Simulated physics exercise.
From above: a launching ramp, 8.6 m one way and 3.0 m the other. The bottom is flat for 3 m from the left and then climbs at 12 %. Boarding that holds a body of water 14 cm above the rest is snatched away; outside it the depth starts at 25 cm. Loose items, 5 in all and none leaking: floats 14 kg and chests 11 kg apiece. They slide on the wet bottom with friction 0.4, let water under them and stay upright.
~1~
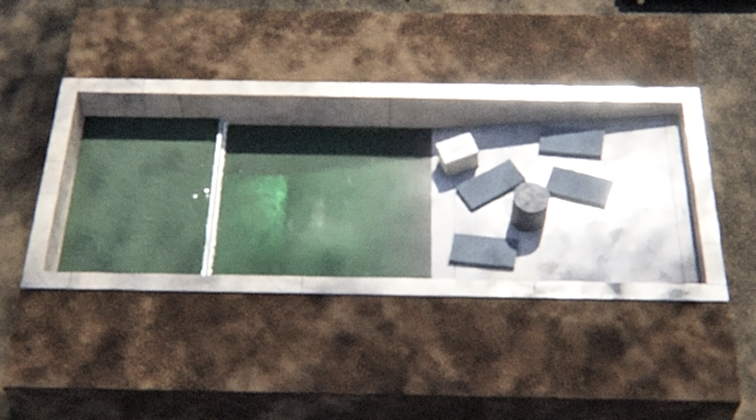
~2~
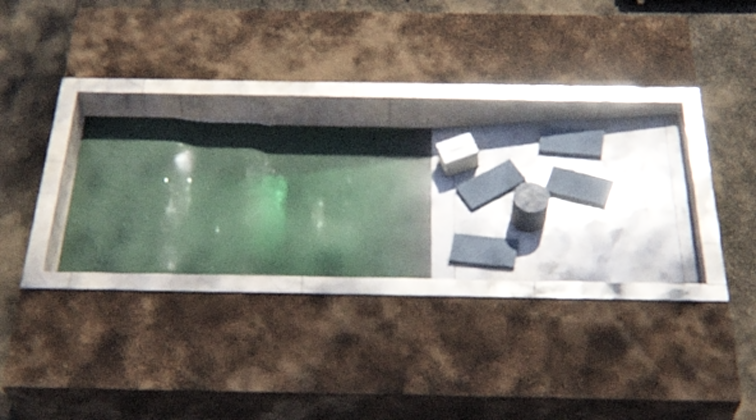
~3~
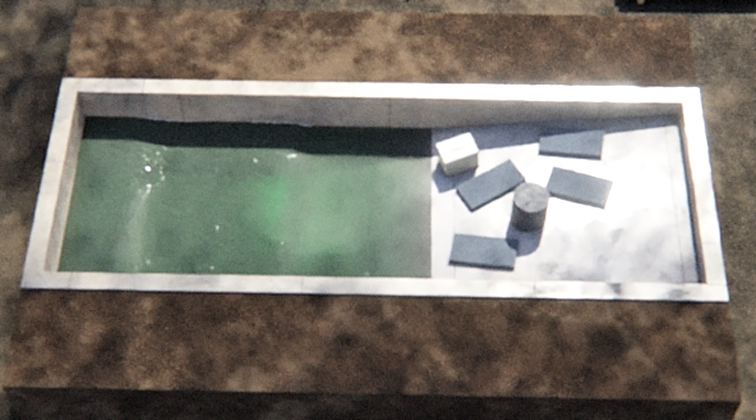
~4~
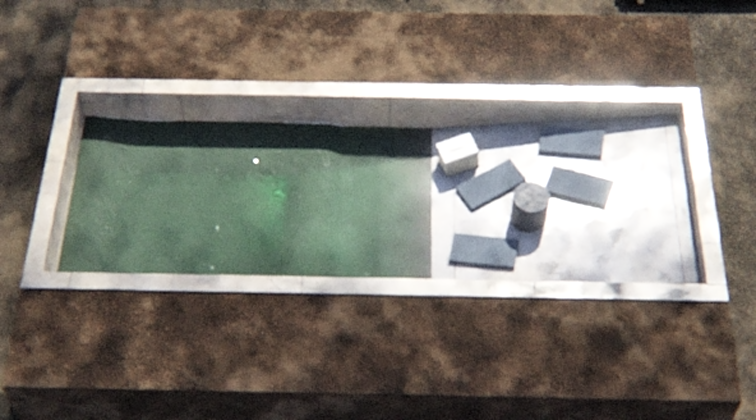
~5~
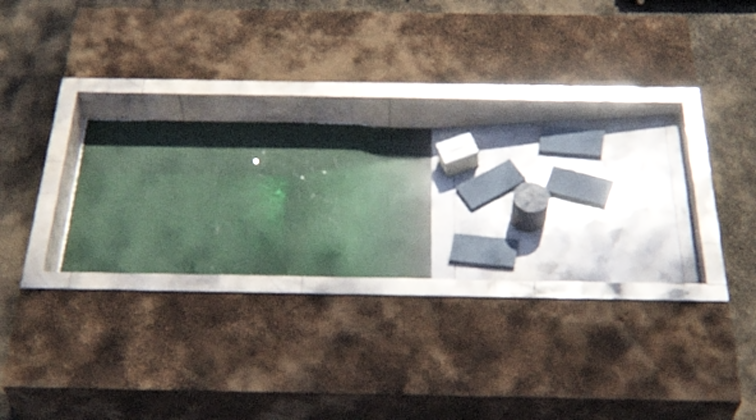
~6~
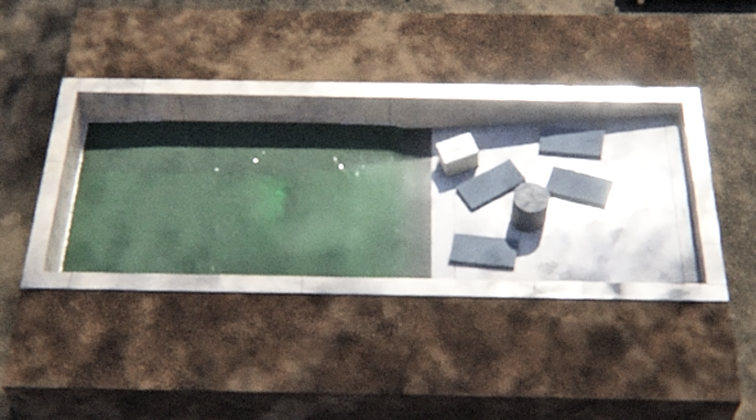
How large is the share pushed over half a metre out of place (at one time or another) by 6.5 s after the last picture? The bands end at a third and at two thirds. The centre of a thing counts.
It is between one and two thirds.
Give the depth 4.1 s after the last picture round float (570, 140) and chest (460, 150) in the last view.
Roughly 0 and 8 cm.
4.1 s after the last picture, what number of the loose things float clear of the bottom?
3 of them.
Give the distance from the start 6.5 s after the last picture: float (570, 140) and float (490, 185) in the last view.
In turn: 0 cm, 150 cm.
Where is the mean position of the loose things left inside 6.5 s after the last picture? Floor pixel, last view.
Around (440, 185).
Then, 0.6 s after the last picture 0 of 5 are over 50 cm from their spots; 0 afloat.
Then, 2.1 s after the last picture 0 of 5 are over 50 cm from their spots; 2 afloat.
Then, 4.1 s after the last picture 3 of 5 are over 50 cm from their spots; 3 afloat.
Then, 6.5 s after the last picture 3 of 5 are over 50 cm from their spots, and 3 have been at some point; 3 afloat.
